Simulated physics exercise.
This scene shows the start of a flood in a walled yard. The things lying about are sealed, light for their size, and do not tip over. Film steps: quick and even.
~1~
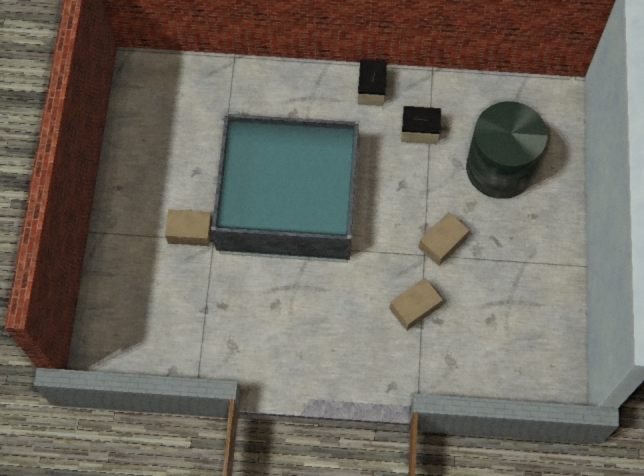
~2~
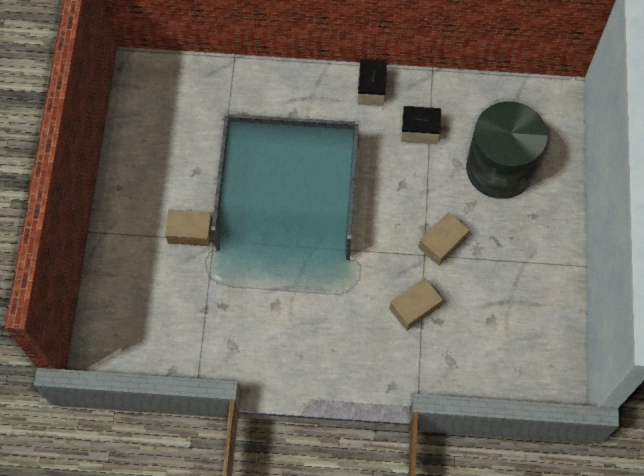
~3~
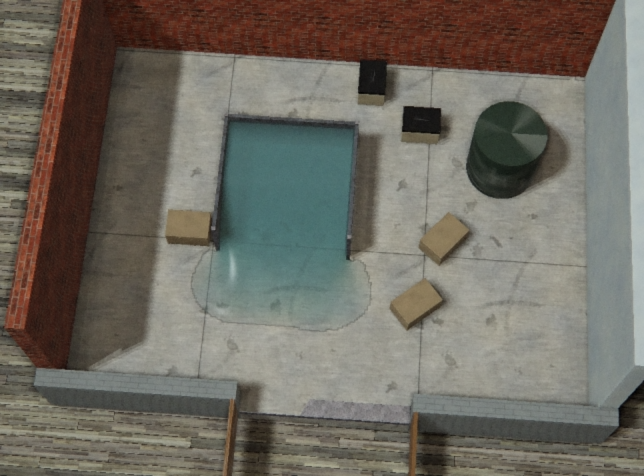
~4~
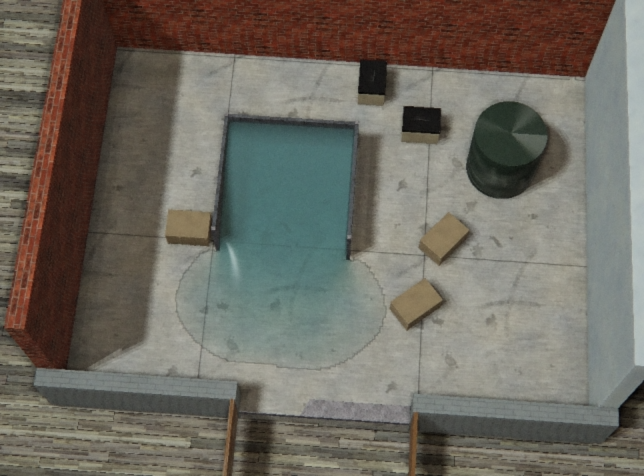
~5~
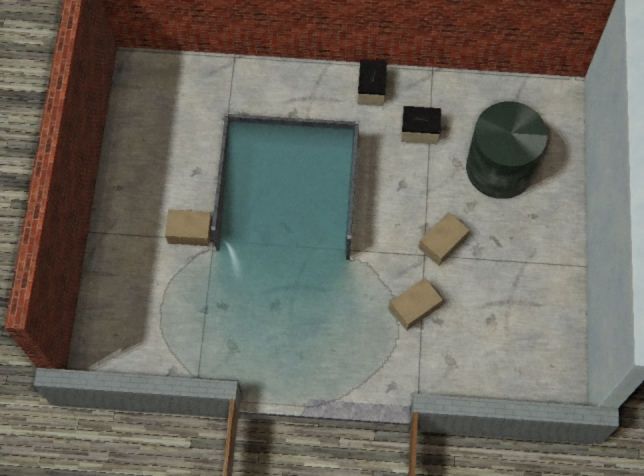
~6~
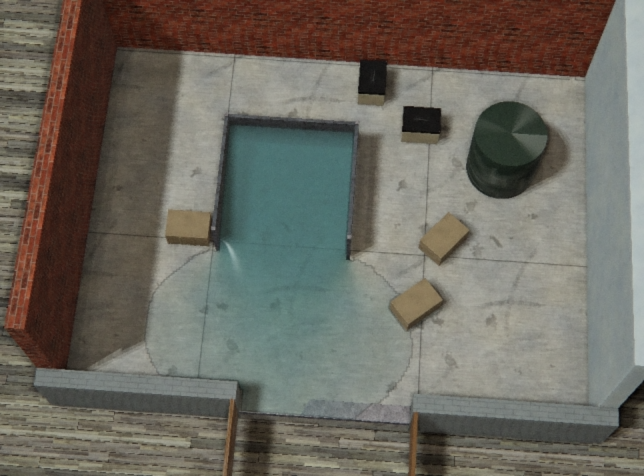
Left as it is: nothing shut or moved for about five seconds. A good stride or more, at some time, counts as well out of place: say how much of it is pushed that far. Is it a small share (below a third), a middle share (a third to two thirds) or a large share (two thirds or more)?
A small share, below a third.
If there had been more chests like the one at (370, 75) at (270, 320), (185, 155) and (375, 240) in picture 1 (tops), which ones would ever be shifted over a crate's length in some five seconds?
Item by item: Goes the distance, remains in place, remains in place.
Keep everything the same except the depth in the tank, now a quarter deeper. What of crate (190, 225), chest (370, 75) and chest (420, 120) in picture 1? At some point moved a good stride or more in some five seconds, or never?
Taking them as listed - the full distance for the first, a shorter distance for the second, a shorter distance for the third.
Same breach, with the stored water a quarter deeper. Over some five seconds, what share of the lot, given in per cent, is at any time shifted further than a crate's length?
Something like 20 percent.
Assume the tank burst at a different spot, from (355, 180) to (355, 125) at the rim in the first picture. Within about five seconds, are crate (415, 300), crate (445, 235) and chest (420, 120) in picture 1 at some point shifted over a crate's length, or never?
Well, in order they come out as under that mark, beyond that mark and beyond that mark.
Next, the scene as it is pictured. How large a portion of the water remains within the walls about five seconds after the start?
Estimate: About 48 %.
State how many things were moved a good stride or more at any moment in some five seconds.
0.
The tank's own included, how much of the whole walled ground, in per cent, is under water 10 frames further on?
I'd put it at some 40 per cent.
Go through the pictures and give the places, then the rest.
A crate at (445, 235), on the bottom; a crate at (188, 224) rests on the ground; 0 of 5 have shifted, in the first frame.
A crate at (445, 235) rests on the ground; a crate at (188, 224), on the bottom; 0 of 5 have shifted, in the second frame.
A crate at (445, 235), on the bottom; a crate at (188, 224), on the bottom; 0 of 5 have shifted, in the third frame.
A crate at (445, 235), on the bottom; a crate at (188, 224) rests on the ground; 0 of 5 have shifted, in the fourth frame.
A crate at (445, 235) rests on the ground; a crate at (188, 224), on the bottom; 0 of 5 have shifted, in the fifth frame.
A crate at (445, 235) rests on the ground; a crate at (188, 224) rests on the ground; 0 of 5 have shifted, in the sixth frame.
A moment on, 0 of 5 are well off their spots; 0 afloat.
Next, 0 of 5 are well off their spots; 0 afloat.
Later, 0 of 5 are well off their spots; 0 afloat.
In the end, 0 of 5 are well off their spots, and 0 have been at some point; 1 afloat.
